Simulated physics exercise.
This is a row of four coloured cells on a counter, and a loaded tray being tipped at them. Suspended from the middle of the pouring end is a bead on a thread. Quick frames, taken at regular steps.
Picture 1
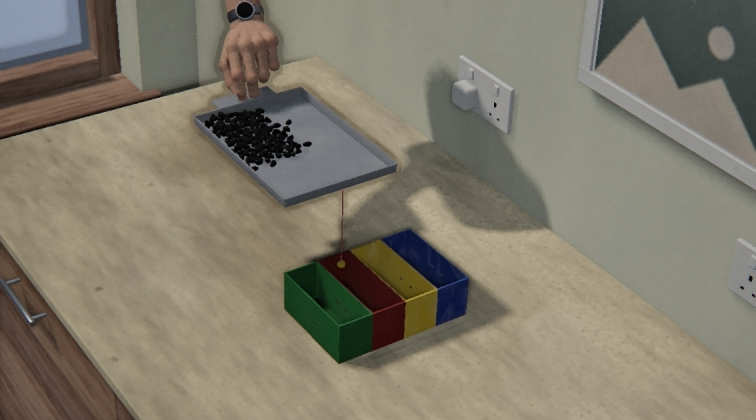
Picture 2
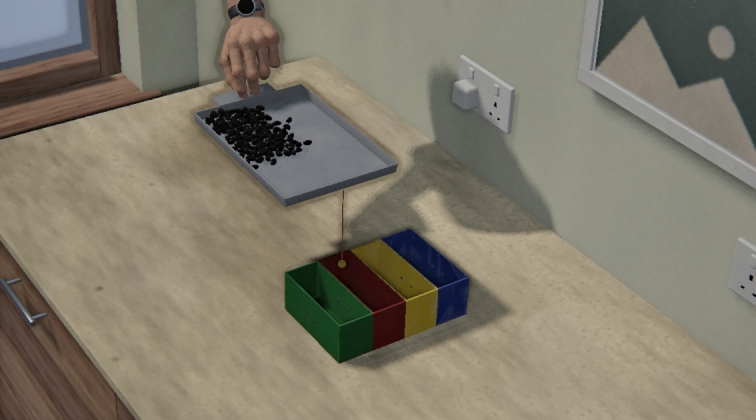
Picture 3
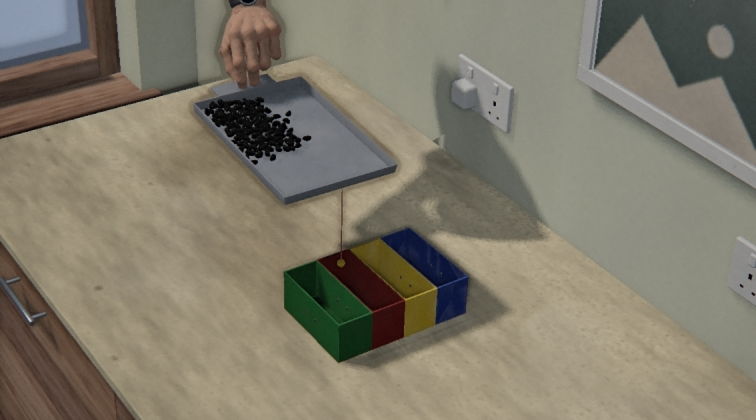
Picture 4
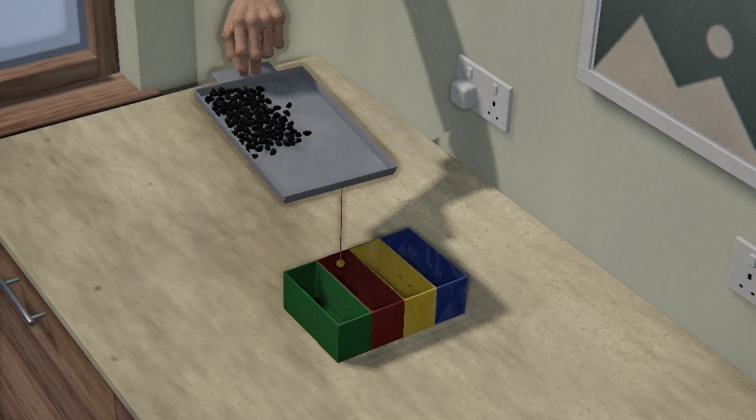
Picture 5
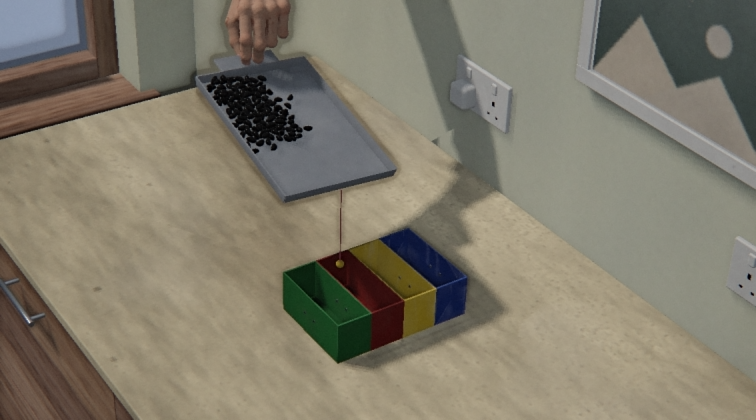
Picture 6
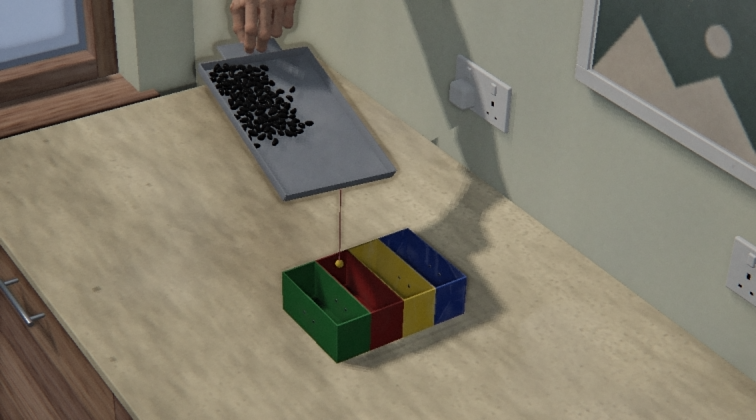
A hand gradually raises the far end of a tray of black beans above coloured cells.
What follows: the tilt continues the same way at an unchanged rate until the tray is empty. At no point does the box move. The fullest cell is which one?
The yellow cell.
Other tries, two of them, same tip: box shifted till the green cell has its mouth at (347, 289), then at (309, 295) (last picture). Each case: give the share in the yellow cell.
Close to 40 in a hundred first, close to 40 in a hundred second.
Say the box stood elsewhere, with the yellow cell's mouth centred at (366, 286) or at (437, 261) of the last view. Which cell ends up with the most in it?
That blue cell, then the red one.
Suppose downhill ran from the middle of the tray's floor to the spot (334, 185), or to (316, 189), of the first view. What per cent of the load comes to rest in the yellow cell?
About 20 % and about 0 %.
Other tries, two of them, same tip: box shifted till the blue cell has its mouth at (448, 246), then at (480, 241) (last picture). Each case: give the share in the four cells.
First case 90 in a hundred, second case 70 in a hundred.
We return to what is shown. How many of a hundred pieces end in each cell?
Green cell some 10; red cell some 20; yellow cell some 40; blue cell some 20.
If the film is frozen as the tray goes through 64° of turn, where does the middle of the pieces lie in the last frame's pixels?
Look close to (362, 169) in the last picture.
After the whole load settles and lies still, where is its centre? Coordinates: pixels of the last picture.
I'd put the middle somewhere around (397, 308).
Soon after the last picture, tray tipped steeply; most on the tray; about a quarter falling or outside the box.
A little later, tray tipped past a quarter turn; about a third on the tray; about a quarter in the yellow cell; about a quarter in the blue cell; a small part in the red cell; a stray few in the green cell; a small part falling or outside the box.
Later still, tray tipped past a quarter turn; about half in the yellow cell; about a quarter in the blue cell; about a quarter in the red cell; a small part in the green cell; a small part falling or outside the box.
At rest, tray tipped past a quarter turn; about half in the yellow cell; about a quarter in the blue cell; about a quarter in the red cell; a small part in the green cell; a small part outside the box.
